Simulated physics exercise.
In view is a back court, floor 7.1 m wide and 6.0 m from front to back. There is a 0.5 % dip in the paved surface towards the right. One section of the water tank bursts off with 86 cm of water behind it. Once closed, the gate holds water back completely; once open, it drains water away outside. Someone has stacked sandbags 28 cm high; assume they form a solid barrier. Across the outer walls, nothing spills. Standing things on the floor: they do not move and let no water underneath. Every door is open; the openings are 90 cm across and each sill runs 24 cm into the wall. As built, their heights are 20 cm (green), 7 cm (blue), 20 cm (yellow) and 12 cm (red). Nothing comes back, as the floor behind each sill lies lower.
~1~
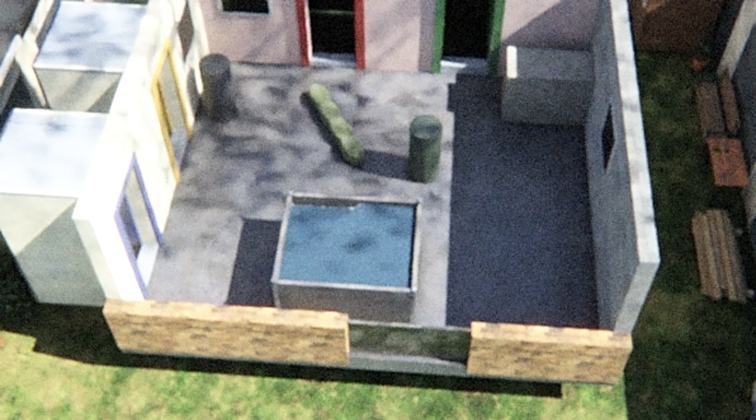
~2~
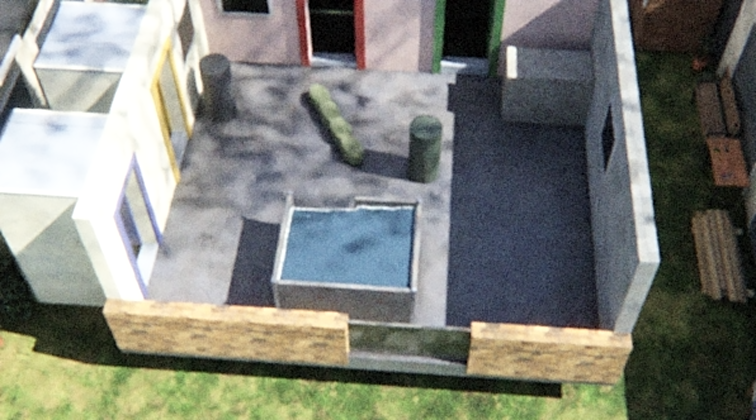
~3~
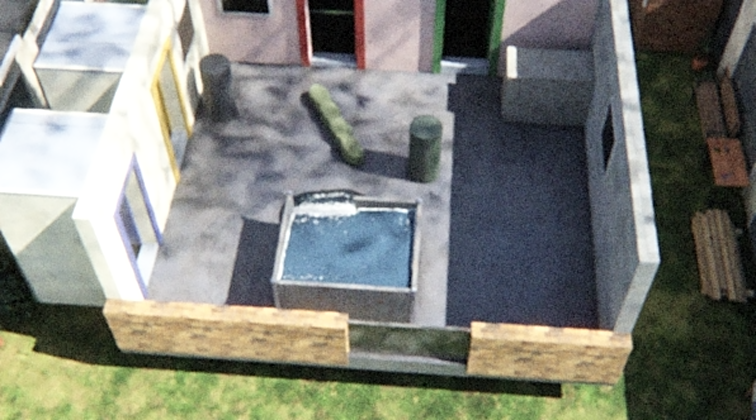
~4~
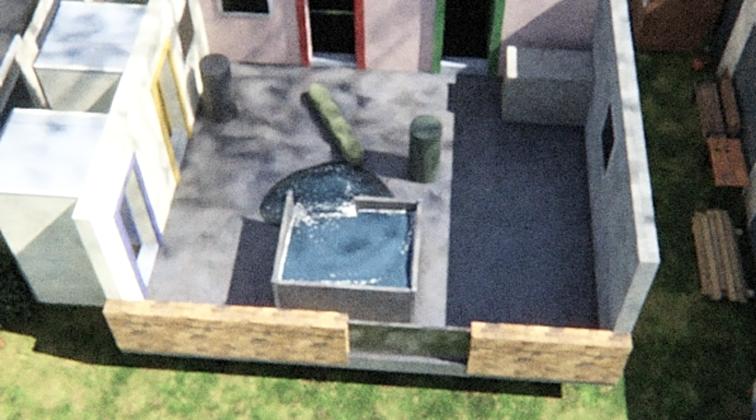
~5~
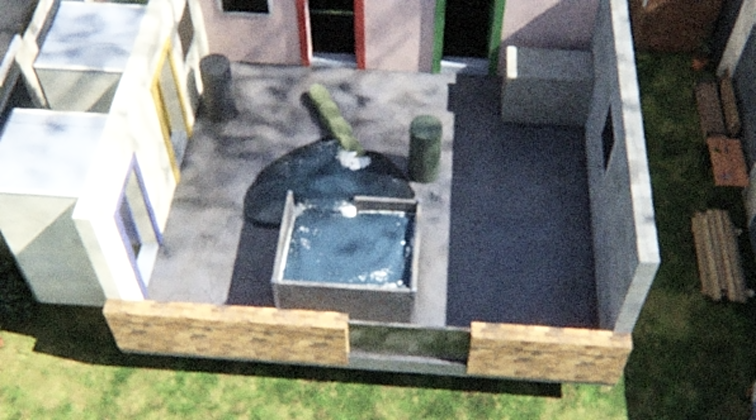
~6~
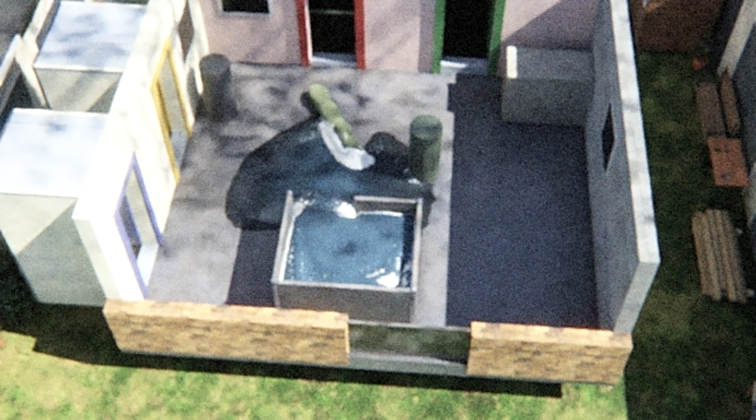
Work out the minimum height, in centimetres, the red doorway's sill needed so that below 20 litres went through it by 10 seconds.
The minimum is roughly 11.5 cm.
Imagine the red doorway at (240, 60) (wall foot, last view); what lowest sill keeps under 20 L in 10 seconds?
Minimum: Close to 37 cm.
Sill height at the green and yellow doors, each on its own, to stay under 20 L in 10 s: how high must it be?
About 13.5 cm at green and 11.0 cm at yellow.
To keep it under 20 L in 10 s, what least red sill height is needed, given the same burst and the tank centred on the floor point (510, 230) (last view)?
You'd need some 12.5 cm.
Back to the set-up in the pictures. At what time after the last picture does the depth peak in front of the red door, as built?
Some 4.5 s, more or less.
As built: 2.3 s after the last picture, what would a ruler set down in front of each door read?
Door by door in centimetres - green 15, blue 0, yellow 20, red 9.
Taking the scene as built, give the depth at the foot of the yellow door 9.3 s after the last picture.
Some 7.0 centimetres.
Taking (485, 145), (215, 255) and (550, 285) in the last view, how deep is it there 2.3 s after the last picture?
Depths in order: 1 / 0 / 0 cm.
Then, 0.7 s after the last picture water covers 35 % of the floor, deepest (41 cm) near (317, 226); it has not reached the red door.
Then, 2.3 s after the last picture water covers 45 % of the floor, deepest (40 cm) near (199, 101); 9 cm at the red door, 0 litres in over its 12 cm sill.
Then, 9.3 s after the last picture water covers 95 % of the floor, deepest (14 cm) near (560, 317); 9 cm at the red door, 17 litres in over its 12 cm sill.
At the red door as built, the water peaked near 15 cm, 4.3 s after the last picture.
Run again over the same 10 s with other heights there, 28 litres in over 10.5 cm, 8 litres over 14 cm. The limit of 20 litres is kept from about 11.5 cm up.
